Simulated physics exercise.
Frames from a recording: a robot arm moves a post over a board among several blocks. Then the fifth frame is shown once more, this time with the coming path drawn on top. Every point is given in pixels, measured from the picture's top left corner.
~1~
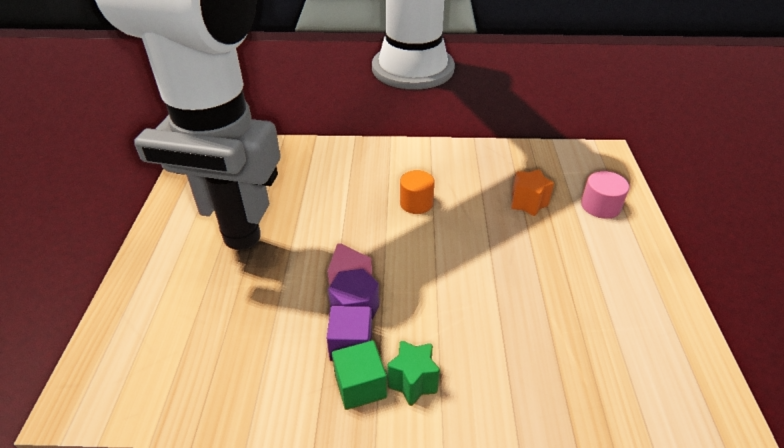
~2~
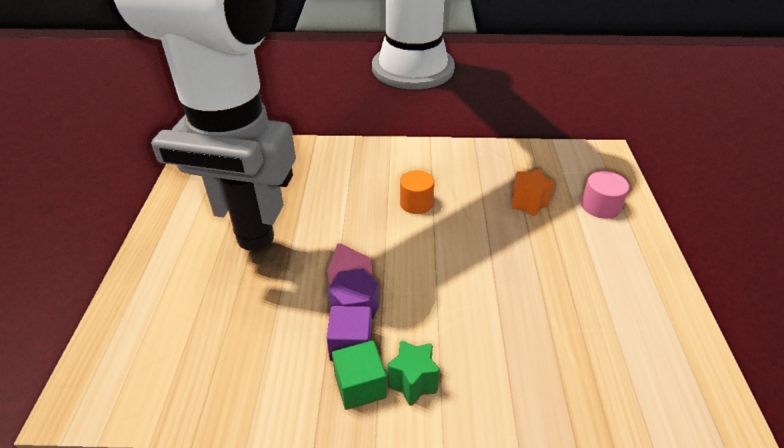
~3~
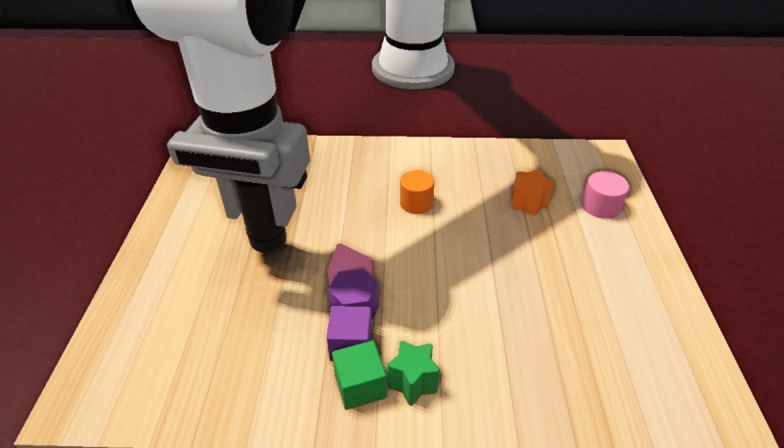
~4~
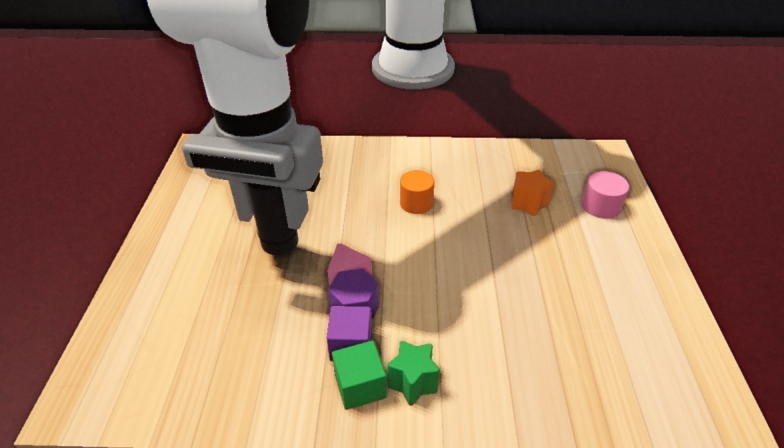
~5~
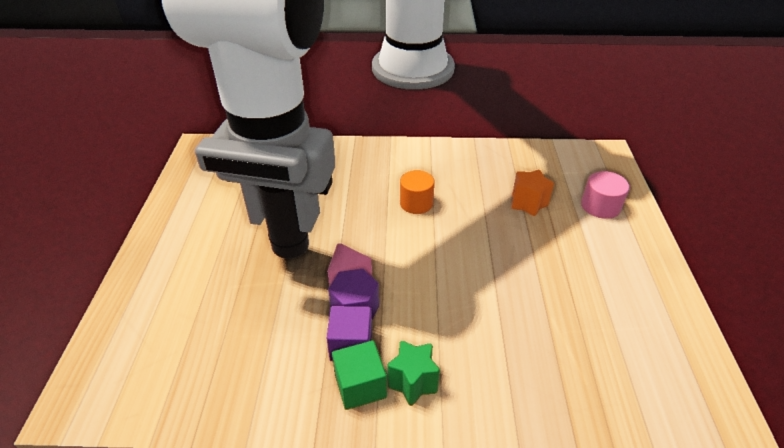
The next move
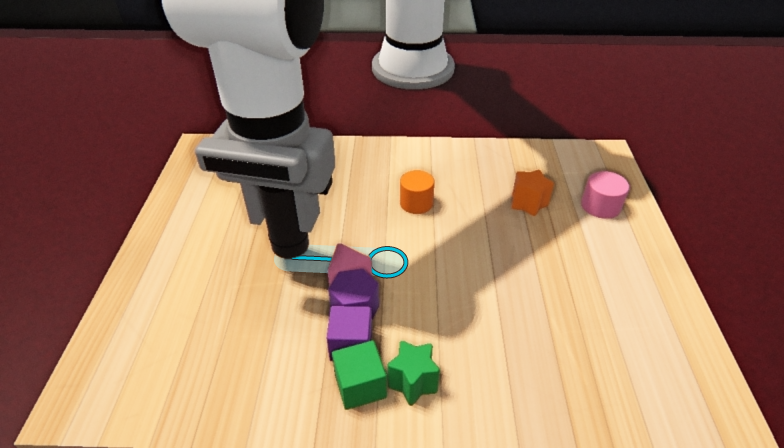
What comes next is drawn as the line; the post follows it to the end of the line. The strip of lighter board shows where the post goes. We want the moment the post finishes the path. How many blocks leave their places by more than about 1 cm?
The answer is a single block.
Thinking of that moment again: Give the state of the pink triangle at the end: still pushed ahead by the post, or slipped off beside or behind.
The post loses it on the way.
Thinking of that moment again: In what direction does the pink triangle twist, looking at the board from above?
Twists clockwise.
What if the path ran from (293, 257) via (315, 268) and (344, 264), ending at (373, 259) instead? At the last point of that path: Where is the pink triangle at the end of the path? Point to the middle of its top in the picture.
The point I'd pick in the picture is (376, 260).
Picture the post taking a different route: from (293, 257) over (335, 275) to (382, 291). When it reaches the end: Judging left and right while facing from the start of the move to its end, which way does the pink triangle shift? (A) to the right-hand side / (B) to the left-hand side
My pick is B.
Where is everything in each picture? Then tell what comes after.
Post tip at (243, 238); block tops, pink triangle at (346, 257); purple six-sided block at (353, 285), in the first picture.
Post at (256, 239); blocks unchanged, in the second picture.
Post at (269, 241); blocks unchanged, in the third picture.
Post at (280, 243); blocks unchanged, in the fourth picture.
Post at (291, 246); pink triangle at (346, 257); purple six-sided block at (353, 285), in the fifth picture.
Path on the board, straight from (293, 257) to (387, 262).
On the path given first. One third of the way, post at (323, 248); nothing pushed yet.
Two thirds of the way, post at (355, 249); pink triangle at (366, 260), turned 40° clockwise; purple six-sided block at (356, 288), turned 15° clockwise.
At the end, post at (387, 251); pink triangle at (380, 263), turned 80° clockwise; purple six-sided block at (357, 288), turned 15° clockwise.
